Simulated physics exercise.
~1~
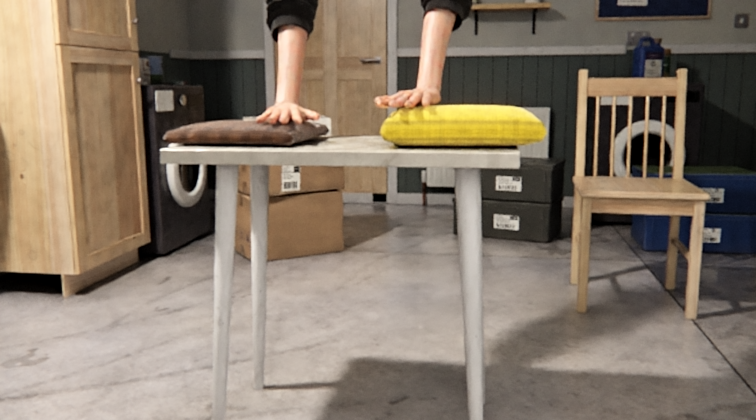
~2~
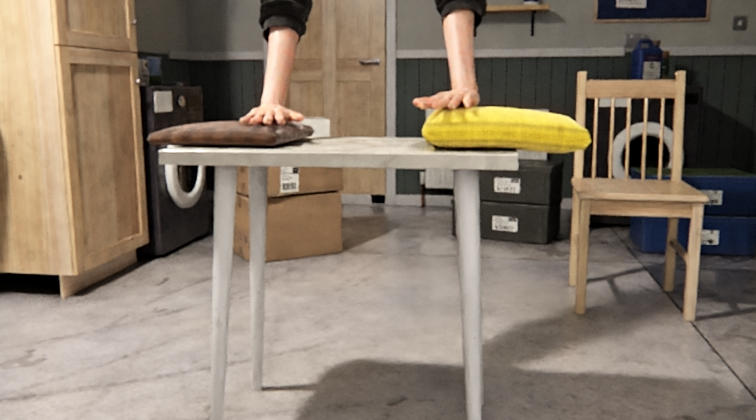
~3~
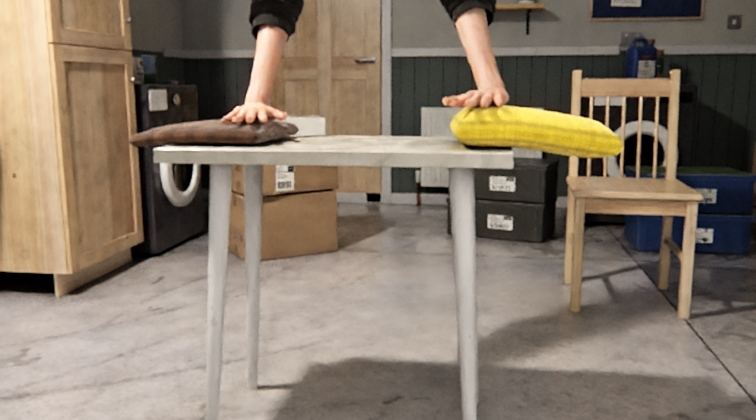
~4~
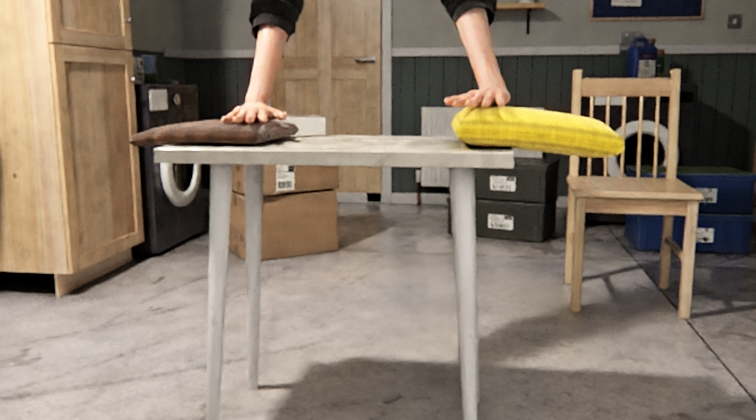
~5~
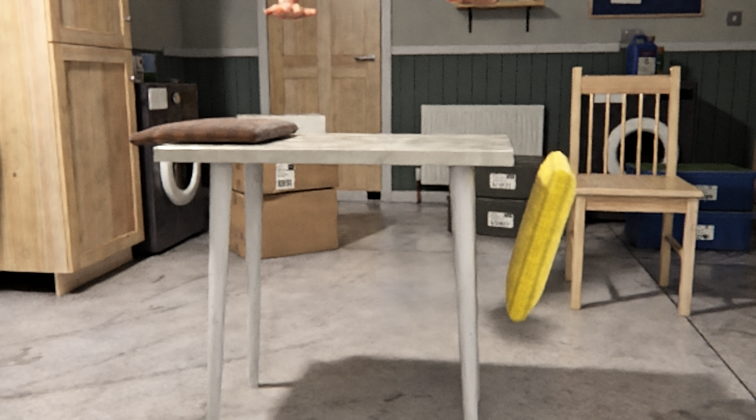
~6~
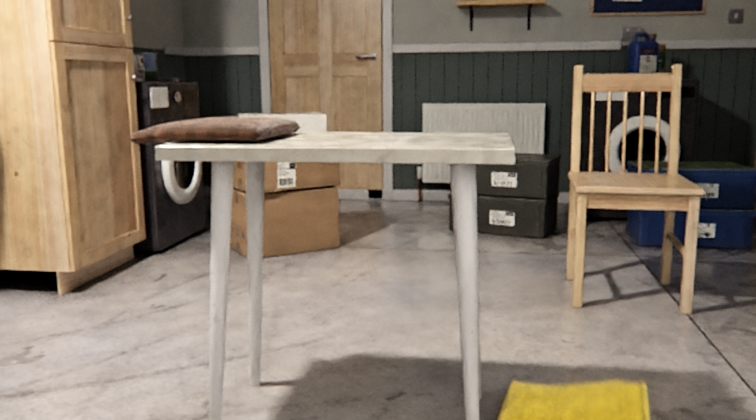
A brown seat pad and a yellow pillow slide apart on a pale side table, each pressed down by a hand. The hands push the brown pad to the left end and the yellow pillow to the right, until both jut out past the edges, the pillow farther. They pause there, then the hands lift away. The brown pad stays lying still, but the yellow pillow tips outwards and drops off the right end, turning upright as it falls beside a wooden chair. It ends on the floor, while the brown pad remains on the table.
